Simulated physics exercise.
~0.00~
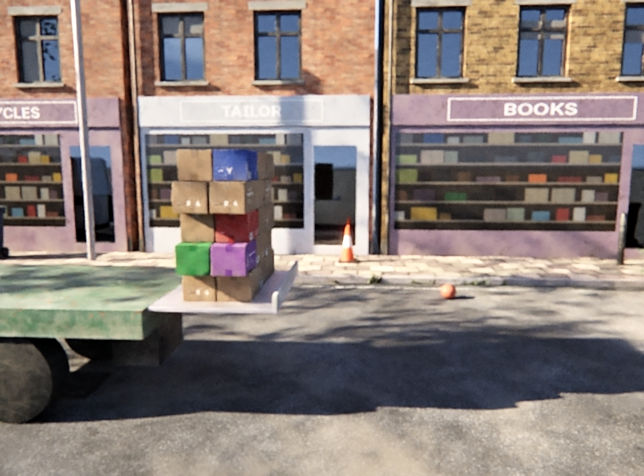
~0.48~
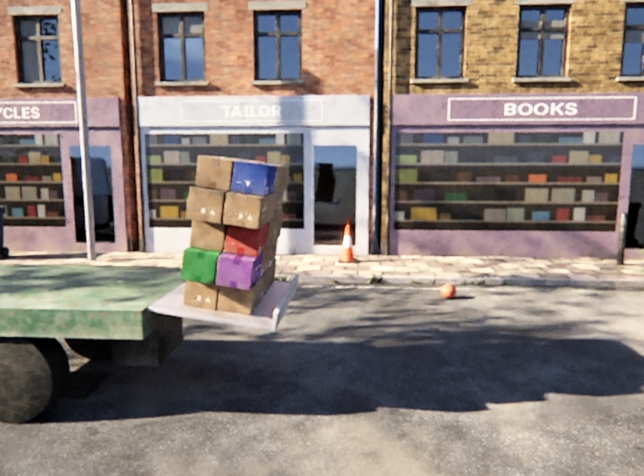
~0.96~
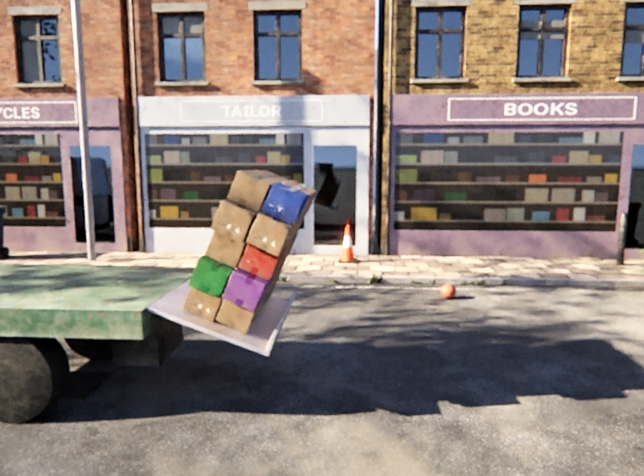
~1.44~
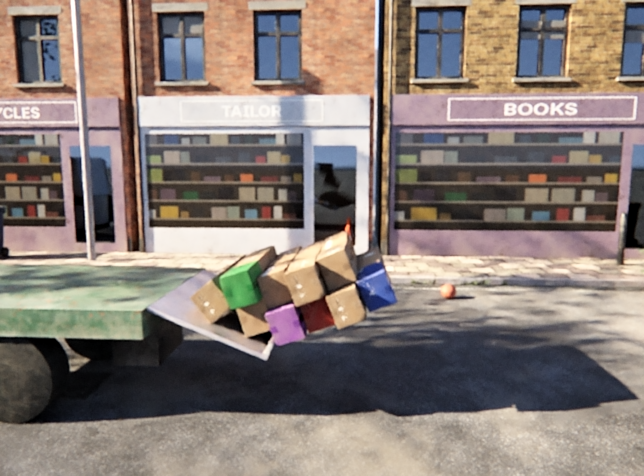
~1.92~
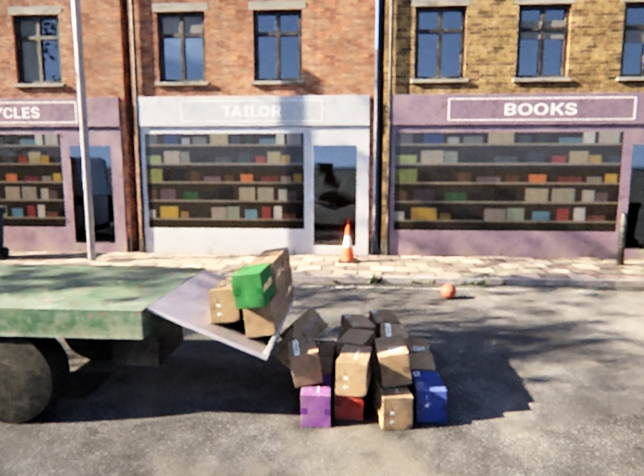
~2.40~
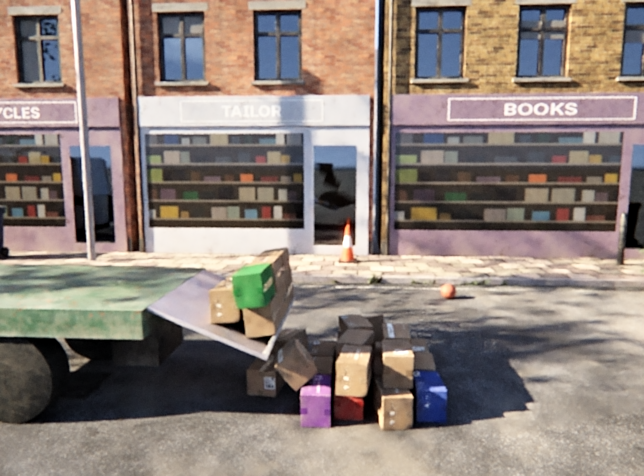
Stacked cartons on a truck's tilting rear flap toppling right, most spilling onto the road while a green one stays aboard.
